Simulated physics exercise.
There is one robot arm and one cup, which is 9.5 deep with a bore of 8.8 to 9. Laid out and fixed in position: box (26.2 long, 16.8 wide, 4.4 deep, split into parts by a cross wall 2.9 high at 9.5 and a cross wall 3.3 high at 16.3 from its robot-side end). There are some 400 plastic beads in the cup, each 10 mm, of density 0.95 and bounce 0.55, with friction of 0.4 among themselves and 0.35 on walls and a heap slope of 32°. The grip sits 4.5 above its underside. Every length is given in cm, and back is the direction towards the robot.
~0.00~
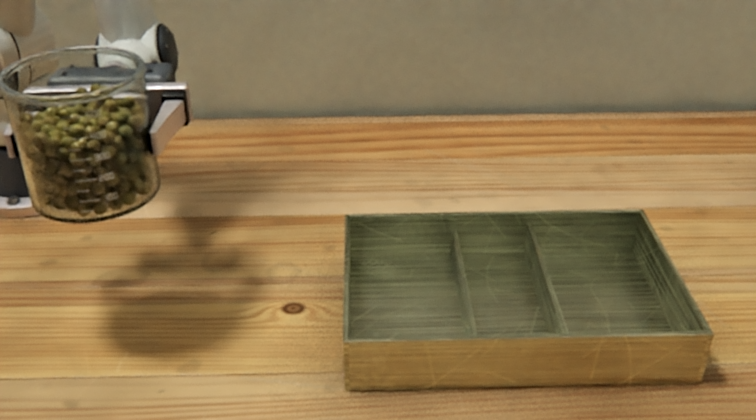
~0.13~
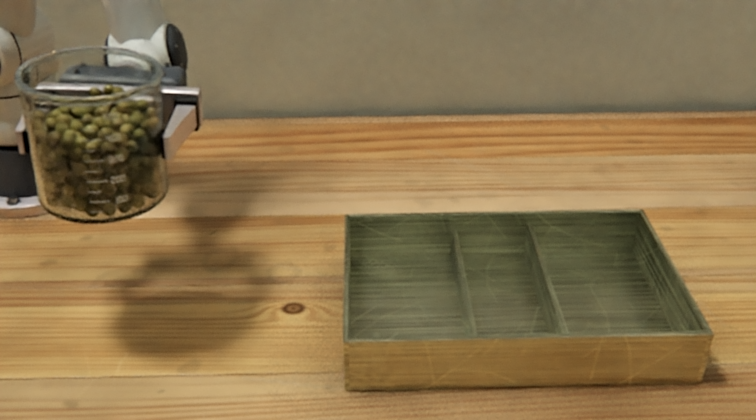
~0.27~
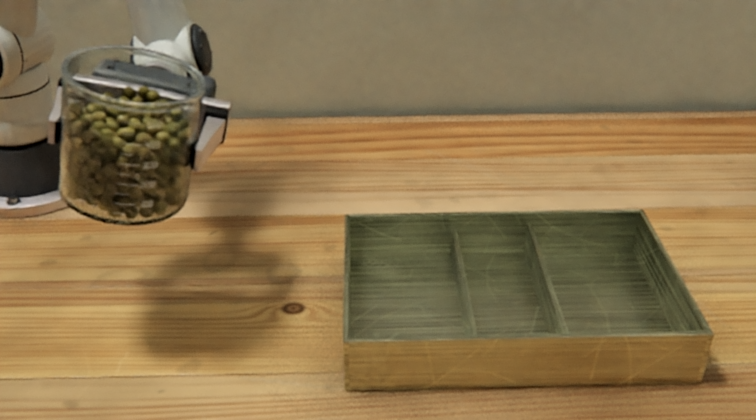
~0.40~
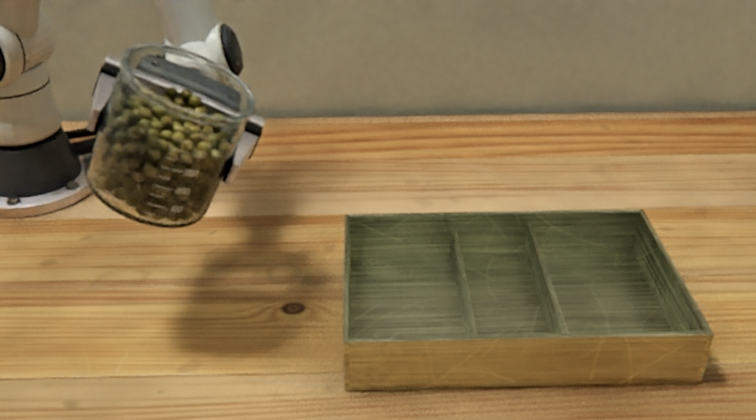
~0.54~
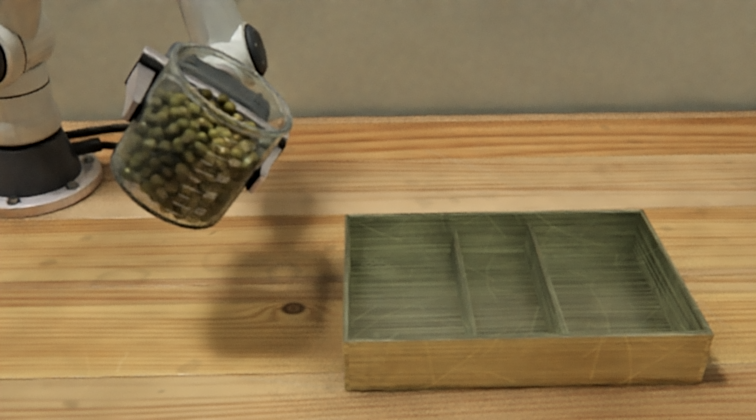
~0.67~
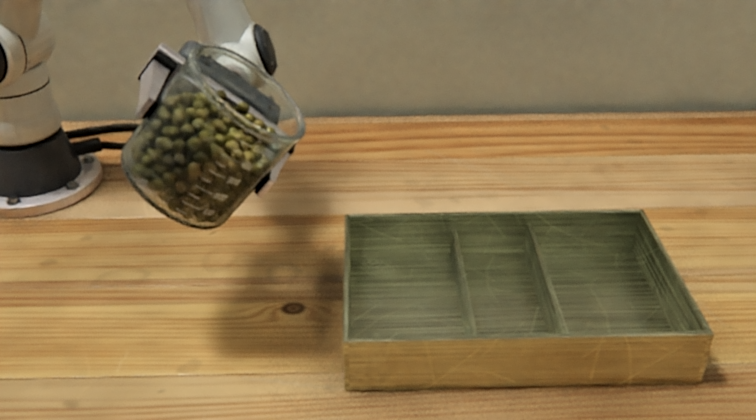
A robot arm moves a clear cup of green beads right while tilting it toward a divided tray.
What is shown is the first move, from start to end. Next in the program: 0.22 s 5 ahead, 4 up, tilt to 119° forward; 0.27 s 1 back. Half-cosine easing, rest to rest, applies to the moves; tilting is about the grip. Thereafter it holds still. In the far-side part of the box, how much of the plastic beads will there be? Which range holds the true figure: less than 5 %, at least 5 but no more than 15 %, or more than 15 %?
The true figure is less than 5 %.
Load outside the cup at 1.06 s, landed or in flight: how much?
Close to 75 per cent of the load is out at that point.
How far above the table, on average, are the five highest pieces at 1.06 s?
18 cm, more or less.
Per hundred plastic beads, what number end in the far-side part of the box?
I'd say some 0 per cent of it.
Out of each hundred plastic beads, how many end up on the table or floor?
Roughly 0 %.
By 0.87 s, tilted 117° forward, highest piece 25 above the table; 403 in the cup.
By 1.06 s, tilted 119° forward, highest piece 18 above the table; 246 in the robot-side part, 107 in the cup, 10 in the middle part, 40 in flight or on a rim.
By 1.36 s, tilted 119° forward, highest piece 7 above the table; 380 in the robot-side part, 18 in the middle part, 4 on the table or floor, 1 in the far-side part.
By 2.41 s, tilted 119° forward, highest piece 3 above the table; 380 in the robot-side part, 18 in the middle part, 4 on the table or floor, 1 in the far-side part.
Final count, 380 in the robot-side part, 18 in the middle part, 4 on the table or floor, 1 in the far-side part. That is 0 % in the far-side part of the box.
